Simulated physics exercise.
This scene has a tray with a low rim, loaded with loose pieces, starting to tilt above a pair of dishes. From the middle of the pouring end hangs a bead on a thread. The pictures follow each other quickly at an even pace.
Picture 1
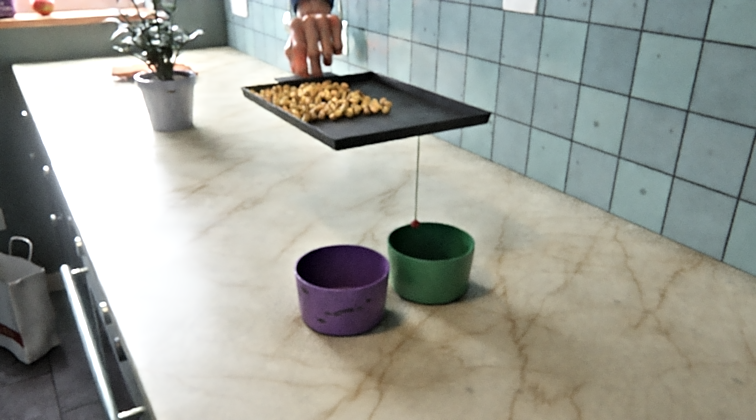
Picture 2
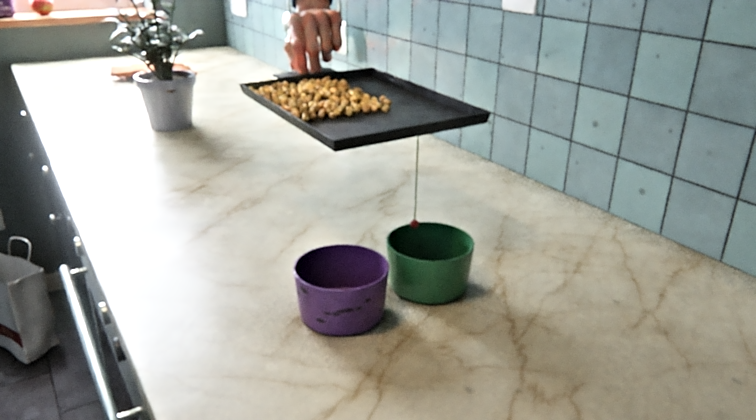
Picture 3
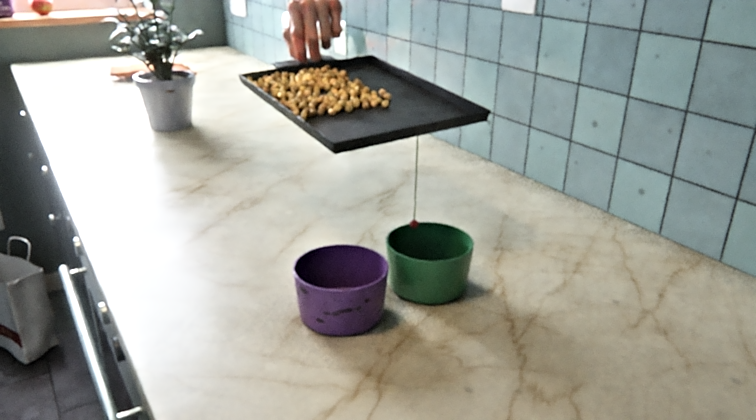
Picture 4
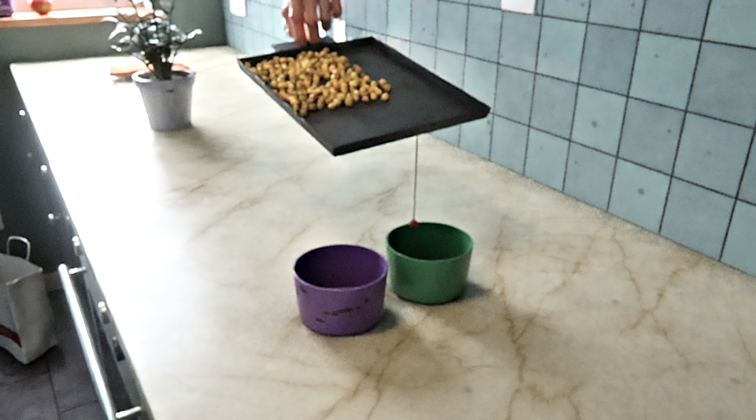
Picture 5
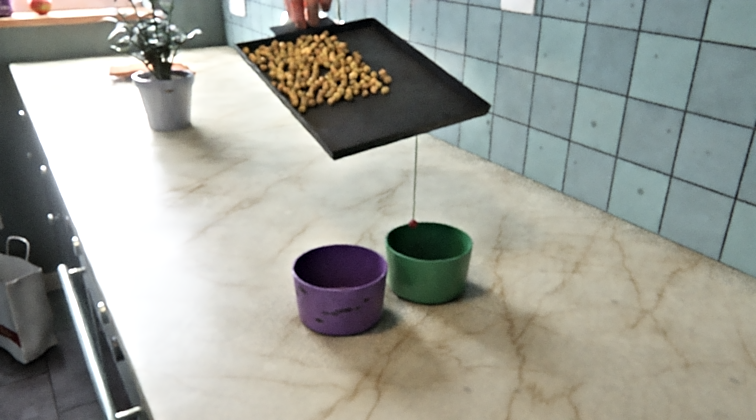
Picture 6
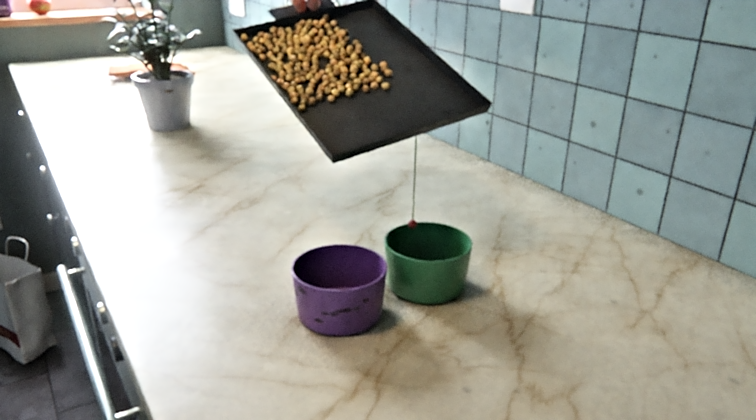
A hand raises the far end of a black tray of chickpeas above two bowls.
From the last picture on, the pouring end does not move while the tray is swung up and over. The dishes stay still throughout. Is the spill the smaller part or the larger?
The dishes secure over fifty percent.
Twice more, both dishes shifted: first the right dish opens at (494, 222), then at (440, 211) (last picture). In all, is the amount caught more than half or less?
In order, they'd catch a minor share, and next a minor share.
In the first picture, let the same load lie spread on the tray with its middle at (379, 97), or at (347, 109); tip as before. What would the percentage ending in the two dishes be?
In turn 70 and 80 in a hundred.
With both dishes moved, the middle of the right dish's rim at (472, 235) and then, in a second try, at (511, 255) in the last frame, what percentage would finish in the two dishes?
60, then 10 %.
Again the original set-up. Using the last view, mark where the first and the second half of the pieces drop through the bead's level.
Earlier half at (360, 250), later half at (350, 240).
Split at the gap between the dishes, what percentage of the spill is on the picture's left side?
Near 20 %.
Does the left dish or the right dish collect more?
The one to the left is fuller.
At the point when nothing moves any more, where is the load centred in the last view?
The centre comes to rest near (348, 304).
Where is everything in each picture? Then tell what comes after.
In the first picture, corners of the pouring end near (336, 138) and (488, 112), level; middle of the load near (318, 100), dried chickpeas; left dish near (366, 307); right dish near (457, 277); bead on its thread near (415, 224).
In the second picture, corners of the pouring end near (335, 139) and (487, 111), level; middle of the load near (317, 98).
In the third picture, corners of the pouring end near (335, 142) and (487, 110), tipped barely, lowest at the left corner; middle of the load near (317, 90).
In the fourth picture, corners of the pouring end near (335, 146) and (488, 107), tipped a little, lowest at the left corner; middle of the load near (316, 79).
In the fifth picture, corners of the pouring end near (334, 150) and (488, 104), tipped clearly, lowest at the left corner; middle of the load near (315, 68).
In the sixth picture, corners of the pouring end near (334, 154) and (489, 102), tipped clearly, lowest at the left corner; middle of the load near (315, 59), a little on the move; left dish near (363, 307); right dish near (454, 277).
Shortly afterwards, tray tipped steeply; the bulk on the tray; only a few in the left dish; near a quarter in the air.
Next, tray tipped past a quarter turn; near a quarter on the tray; near half in the left dish; only a few in the right dish; a little outside both; a little in the air.
Some moments later, tray tipped past a quarter turn; the bulk in the left dish; a little in the right dish; a little outside both.
In the end, tray tipped past a quarter turn; the bulk in the left dish; a little in the right dish; a little outside both.
